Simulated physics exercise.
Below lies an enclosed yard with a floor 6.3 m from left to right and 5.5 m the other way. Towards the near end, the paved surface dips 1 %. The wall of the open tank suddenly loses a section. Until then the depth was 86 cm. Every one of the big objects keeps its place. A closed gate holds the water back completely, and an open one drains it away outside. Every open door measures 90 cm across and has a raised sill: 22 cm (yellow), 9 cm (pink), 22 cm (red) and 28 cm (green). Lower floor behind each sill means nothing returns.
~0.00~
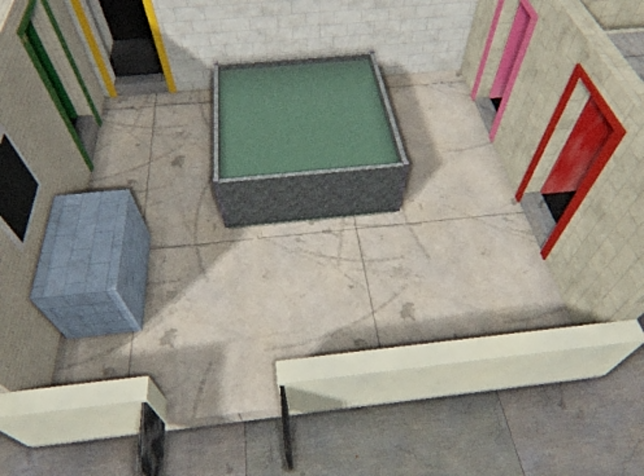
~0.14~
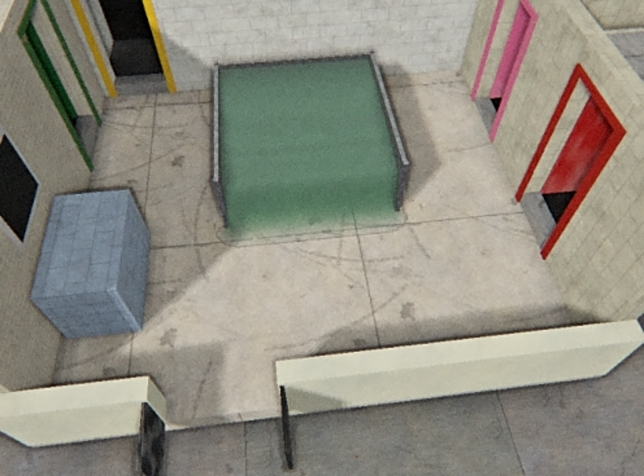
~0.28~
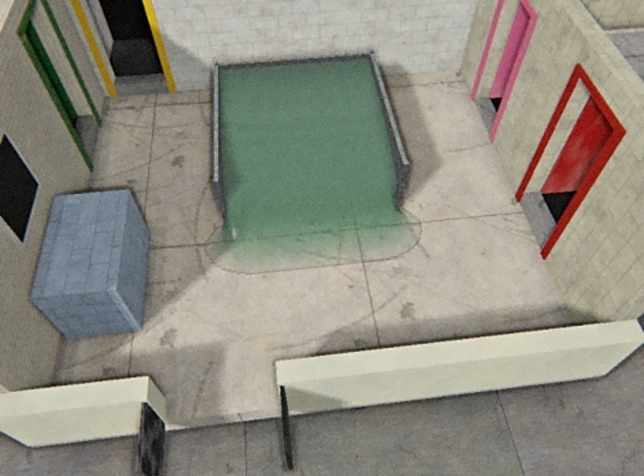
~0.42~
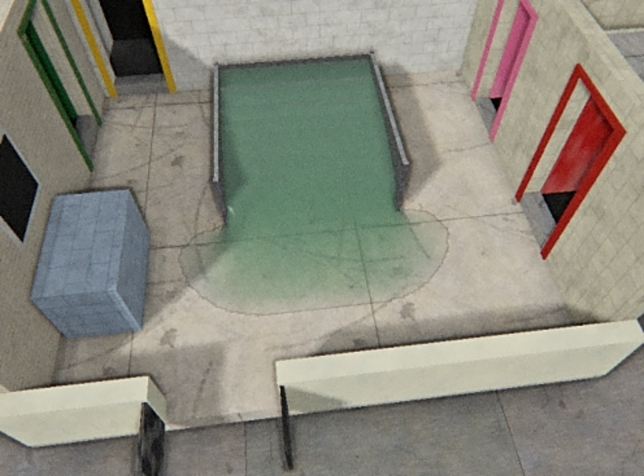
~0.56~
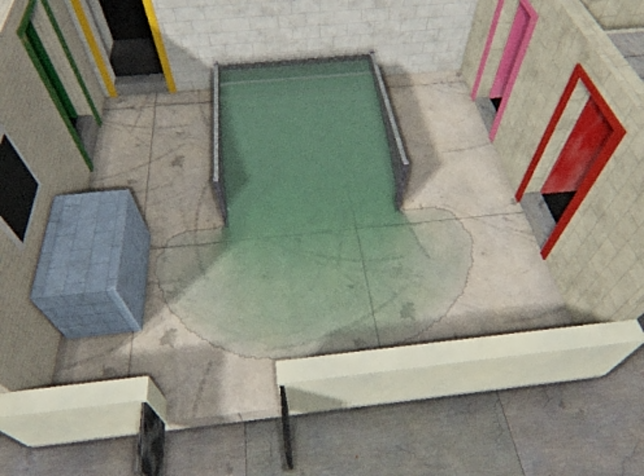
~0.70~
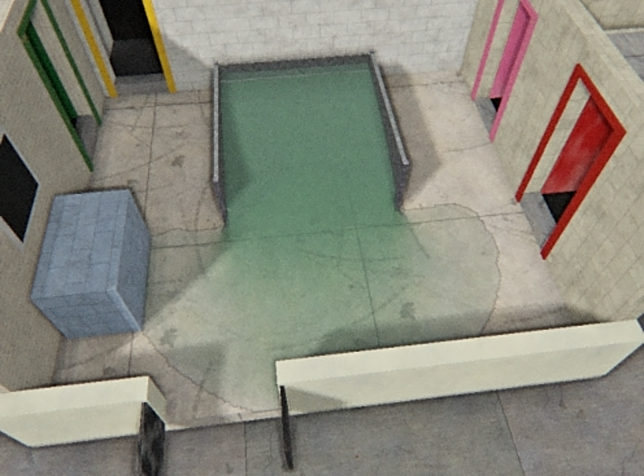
Green water pours from the tank's open front side and spreads across the paved yard floor.
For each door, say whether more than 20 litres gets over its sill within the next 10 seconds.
One by one: The yellow door will not let too much through; the pink door will let too much through; the red door will not let too much through; the green door will not let too much through.
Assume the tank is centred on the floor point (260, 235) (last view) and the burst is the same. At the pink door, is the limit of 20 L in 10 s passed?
So the pink door keeps within it.
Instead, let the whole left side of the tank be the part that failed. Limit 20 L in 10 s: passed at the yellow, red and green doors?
At yellow the amount is higher than the mark, at red it is beneath the mark, and at green it is higher than the mark.
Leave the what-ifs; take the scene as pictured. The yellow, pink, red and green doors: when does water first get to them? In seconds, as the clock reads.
Doors: Yellow 4.0 s / pink 3.0 s / red 1.1 s / green 3.4 s.
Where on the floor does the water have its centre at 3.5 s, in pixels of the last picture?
I'd put it close to (342, 259).
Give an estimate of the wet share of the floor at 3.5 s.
Around 75 per cent wet.
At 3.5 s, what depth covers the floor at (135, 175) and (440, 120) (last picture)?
About 2 and 5 cm.
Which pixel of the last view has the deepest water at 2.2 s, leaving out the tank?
That would be near pixel (568, 352).
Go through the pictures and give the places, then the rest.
Still water, 86 cm deep, in the open tank at (303, 114), in the first picture.
The front is at (222, 230), 1.3 m from the gap at (313, 200); 0.6 m2 of floor is under water; 86 cm left at the back of the open tank, in the second picture.
The front is at (214, 252), 1.5 m from the gap at (313, 204); 1.9 m2 of floor is under water; 86 cm left at the back of the open tank, in the third picture.
The front is at (195, 280), 1.9 m from the gap at (313, 205); 4.2 m2 of floor is under water; 84 cm left at the back of the open tank, in the fourth picture.
The front is at (172, 299), 2.3 m from the gap at (313, 206); 6.9 m2 of floor is under water; 76 cm left at the back of the open tank, in the fifth picture.
The front is at a hidden place, 2.8 m from the gap at (313, 207); 9.6 m2 of floor is under water; 73 cm left at the back of the open tank, in the sixth picture.
After 1.4 s water covers 45 % of the floor and is deepest (58 cm) near (333, 380); yellow door not reached, pink door not reached, red door 3 cm at the sill, 0 L in, green door not reached.
After 2.2 s water covers 45 % of the floor and is deepest (64 cm) near (568, 352); yellow door not reached, pink door not reached, red door 12 cm at the sill, 0 L in, green door not reached.
After 3.5 s water covers 75 % of the floor and is deepest (42 cm) near (47, 414); yellow door not reached, pink door 6 cm at the sill, 0 L in, red door 23 cm at the sill, 1 L in, green door 2 cm at the sill, 0 L in.
After 6.0 s water covers 100 % of the floor and is deepest (24 cm) near (417, 125); yellow door 12 cm at the sill, 0 L in, pink door 12 cm at the sill, 4 L in, red door 13 cm at the sill, 3 L in, green door 1 cm at the sill, 0 L in.
After 10.0 s water covers 100 % of the floor and is deepest (18 cm) near (583, 350); yellow door 11 cm at the sill, 0 L in, pink door 12 cm at the sill, 103 L in, red door 11 cm at the sill, 3 L in, green door 10 cm at the sill, 0 L in.
